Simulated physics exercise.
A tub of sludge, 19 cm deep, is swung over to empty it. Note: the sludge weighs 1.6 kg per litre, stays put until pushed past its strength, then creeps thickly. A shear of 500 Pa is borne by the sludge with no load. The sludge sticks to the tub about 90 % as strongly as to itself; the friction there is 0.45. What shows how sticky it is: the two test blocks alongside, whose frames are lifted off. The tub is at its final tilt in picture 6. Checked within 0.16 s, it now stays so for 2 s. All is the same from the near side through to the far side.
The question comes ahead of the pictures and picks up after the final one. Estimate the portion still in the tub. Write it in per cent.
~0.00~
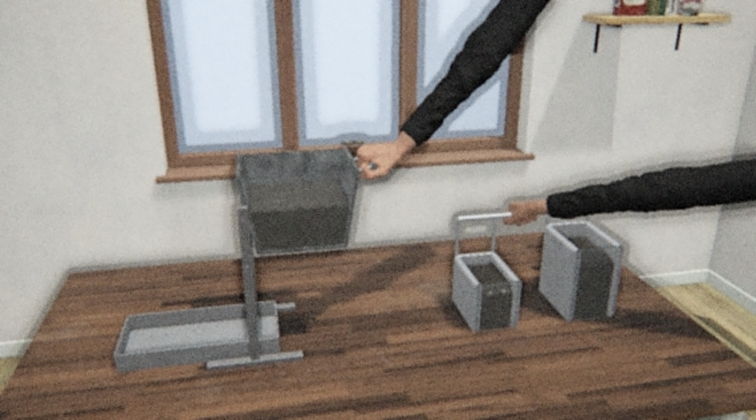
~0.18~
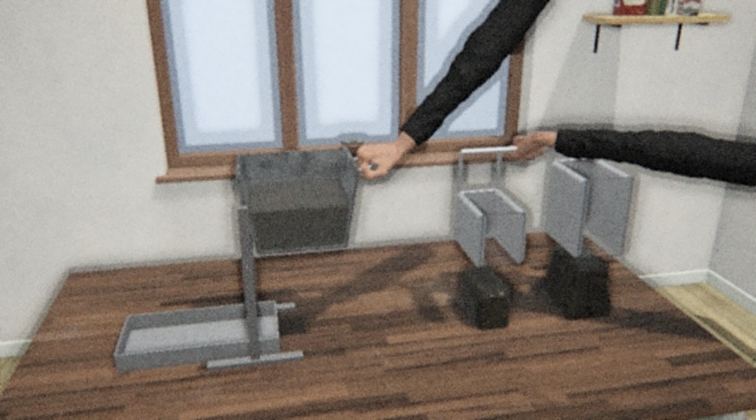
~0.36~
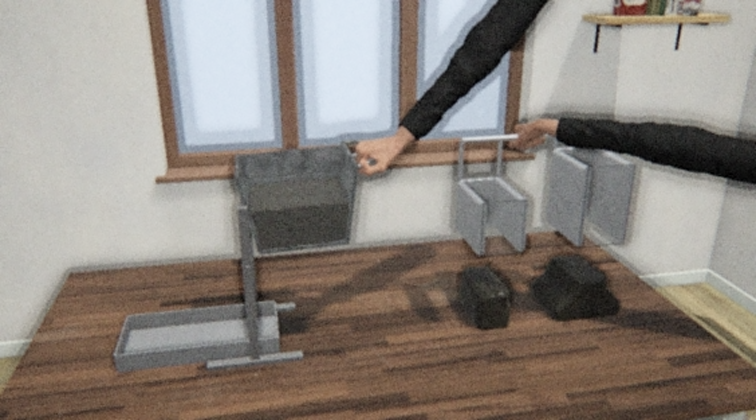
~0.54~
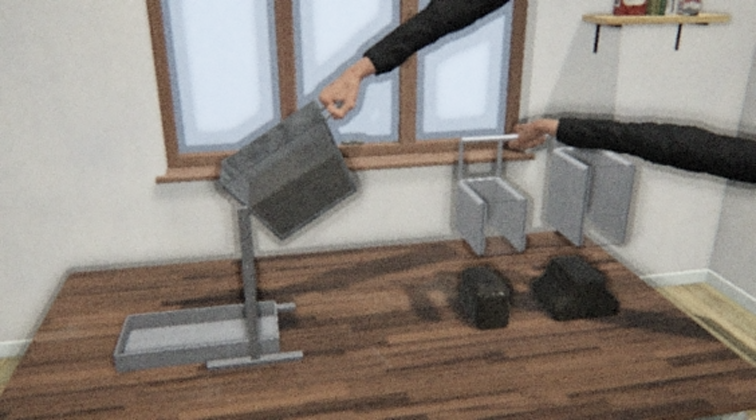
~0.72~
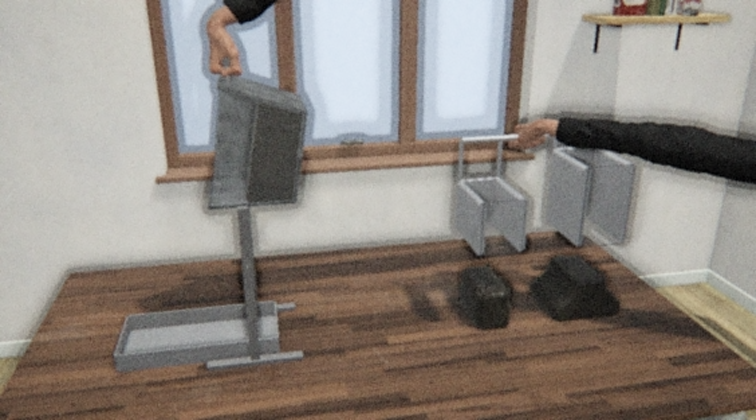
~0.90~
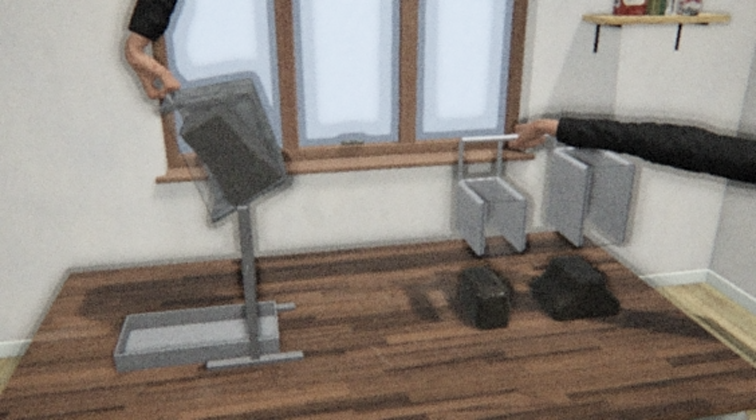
Roughly 0 per cent remains.
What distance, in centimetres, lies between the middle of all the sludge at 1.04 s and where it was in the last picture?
14 cm.
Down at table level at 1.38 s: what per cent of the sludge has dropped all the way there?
By then close to 100 % is down.
By 1.04 s, the tub is at 108 degrees and holds 42 %.
By 1.21 s, the tub is at 108 degrees and holds 0 %.
By 1.38 s, the tub is at 108 degrees and holds 0 %.
By 1.55 s, the tub is at 108 degrees and holds 0 %.
By 2.90 s, at the end, the tub is at 108 degrees and holds 0 %.
